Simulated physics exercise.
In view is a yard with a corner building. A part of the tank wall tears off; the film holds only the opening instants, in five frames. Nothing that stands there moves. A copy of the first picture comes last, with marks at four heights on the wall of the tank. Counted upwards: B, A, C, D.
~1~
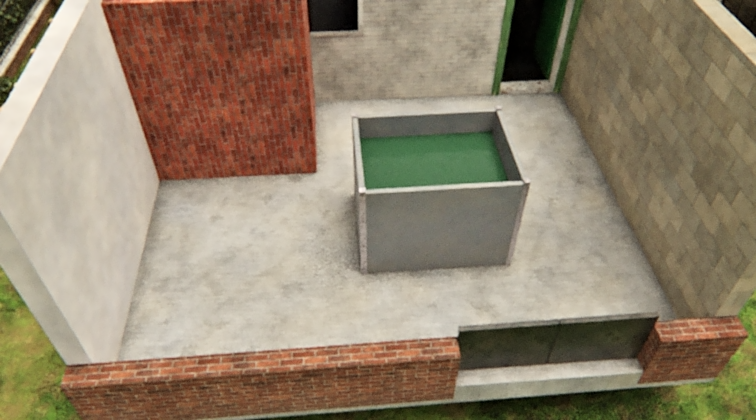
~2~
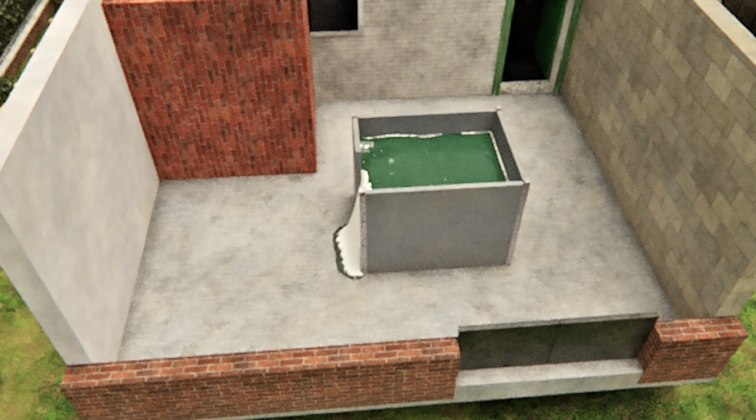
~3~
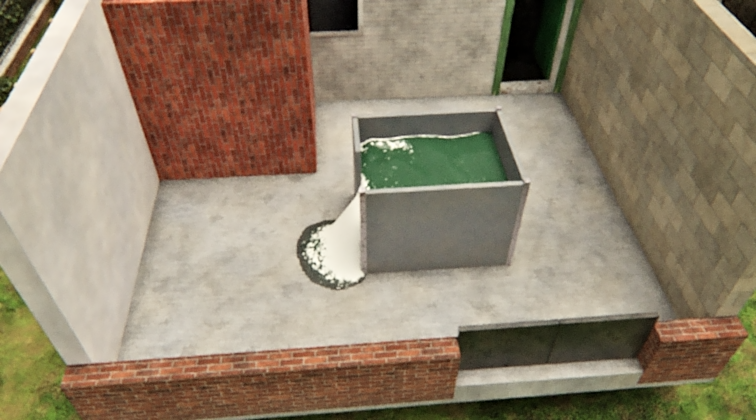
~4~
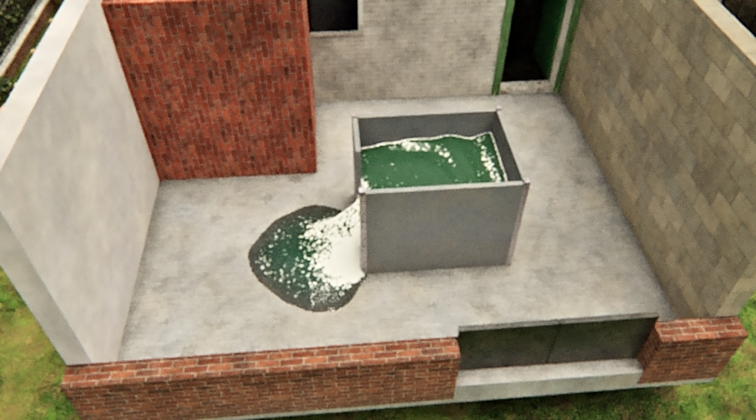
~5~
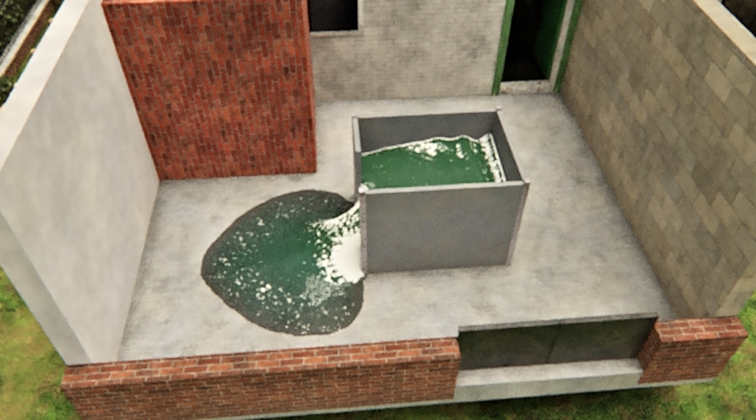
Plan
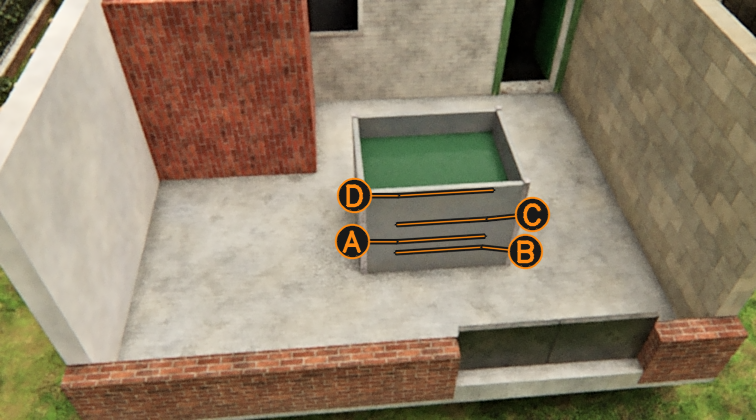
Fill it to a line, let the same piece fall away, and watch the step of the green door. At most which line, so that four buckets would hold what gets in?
That is level C.
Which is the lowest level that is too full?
D.
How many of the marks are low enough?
Three.
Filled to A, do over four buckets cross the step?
No.
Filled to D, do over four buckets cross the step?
Yes, it does.
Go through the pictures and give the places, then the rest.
Water in the tank at rest, its middle at (434, 168); foot of the green doorway at (526, 93); shut gate at (556, 326), in the first picture.
Front seen at (344, 228), 1 % of the ground wet, in the second picture.
Front seen at (306, 237), 3 % of the ground wet, in the third picture.
Front seen at (258, 247), 7 % of the ground wet, in the fourth picture.
Front seen at (210, 273), 13 % of the ground wet, in the fifth picture.
On the marked copy, A at (440, 238); B at (439, 250); C at (442, 221); D at (445, 192); from the bottom up B, A, C, D.
For level A, nothing gets over.
For level B, nothing gets over.
For level C, a splash gets over, under a bucket.
For level D, about 9 bucketfuls get in.
